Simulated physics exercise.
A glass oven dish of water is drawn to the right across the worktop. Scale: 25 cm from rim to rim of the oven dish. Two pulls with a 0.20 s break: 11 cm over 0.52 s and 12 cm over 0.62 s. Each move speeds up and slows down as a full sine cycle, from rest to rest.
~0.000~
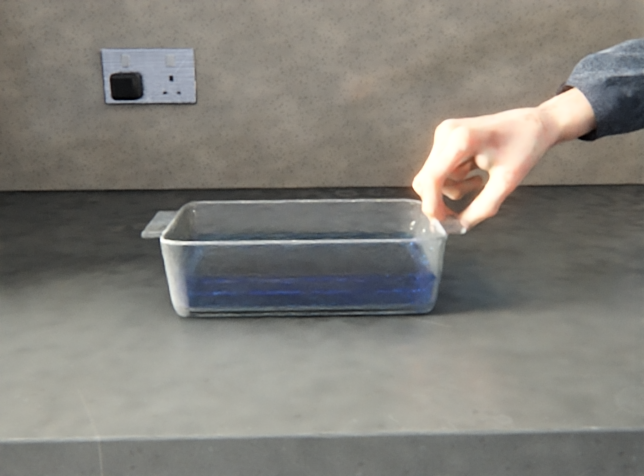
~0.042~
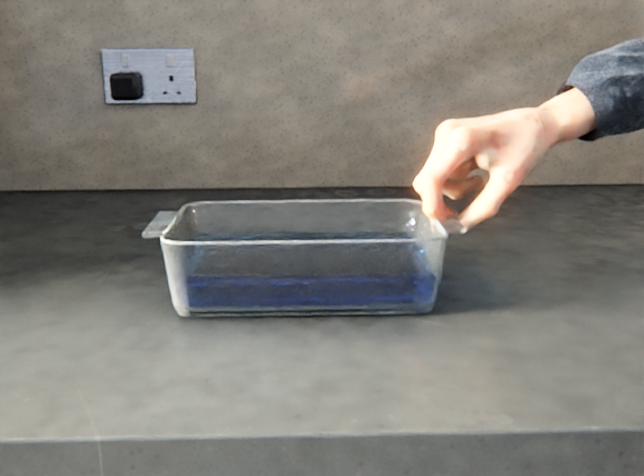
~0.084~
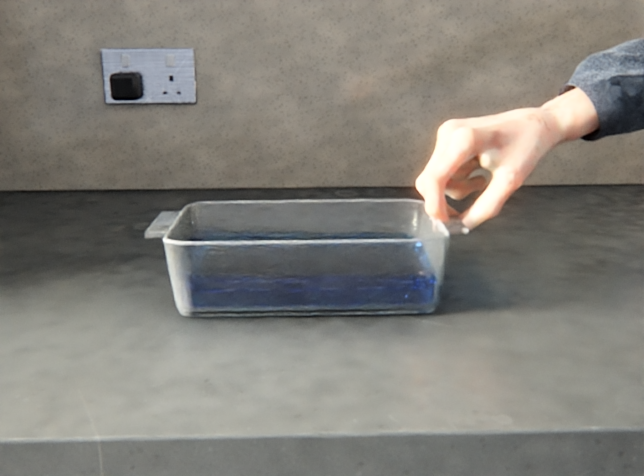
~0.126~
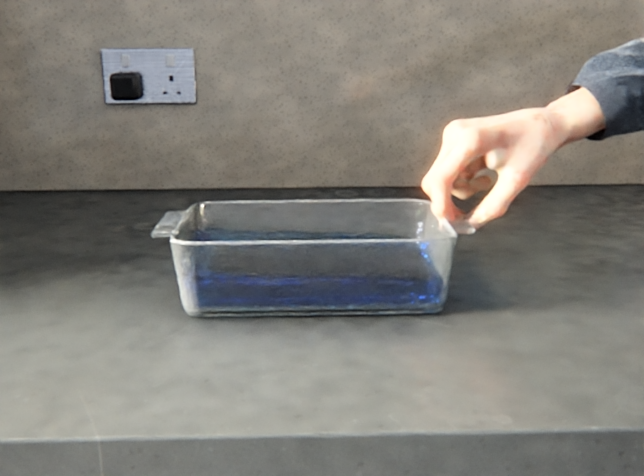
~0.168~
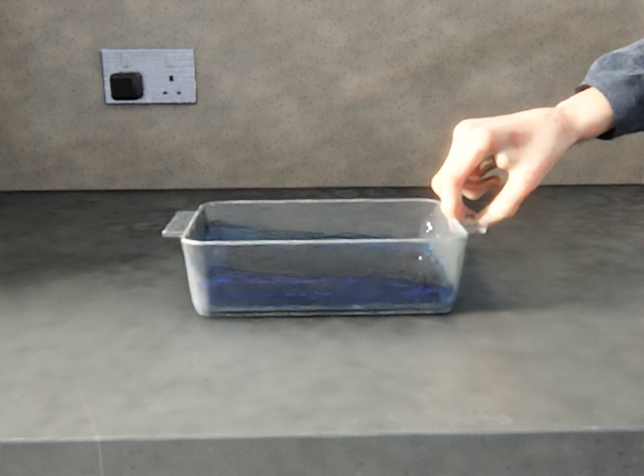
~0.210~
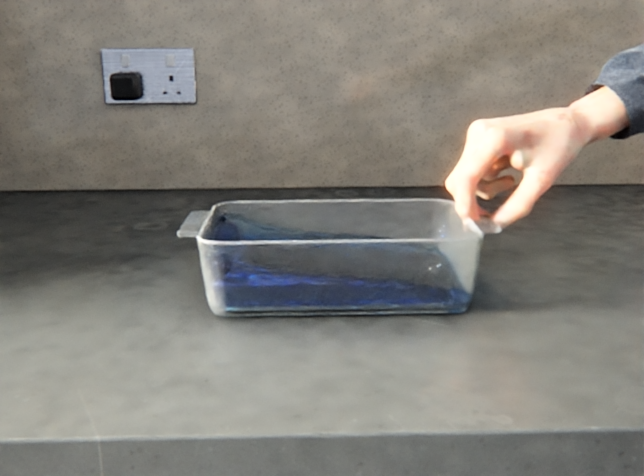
On a grey counter, a hand slides a glass dish of blue liquid slightly right.
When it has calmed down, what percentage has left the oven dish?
About 28 per cent.
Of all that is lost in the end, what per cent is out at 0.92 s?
Some 30 per cent.
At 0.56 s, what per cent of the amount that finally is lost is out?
About 0 per cent.
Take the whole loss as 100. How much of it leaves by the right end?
Some 60 per cent.
After 0.56 s it has gone 11 cm; 0 per cent is out over the left end and 1 over the right.
After 0.92 s it has gone 13 cm; 0 per cent is out over the left end and 9 over the right.
After 1.27 s it has gone 23 cm; 10 per cent is out over the left end and 9 over the right.
After 1.63 s it has gone 23 cm; 10 per cent is out over the left end and 17 over the right.
In the end 28 per cent is out in all, 10 of it over the left end.
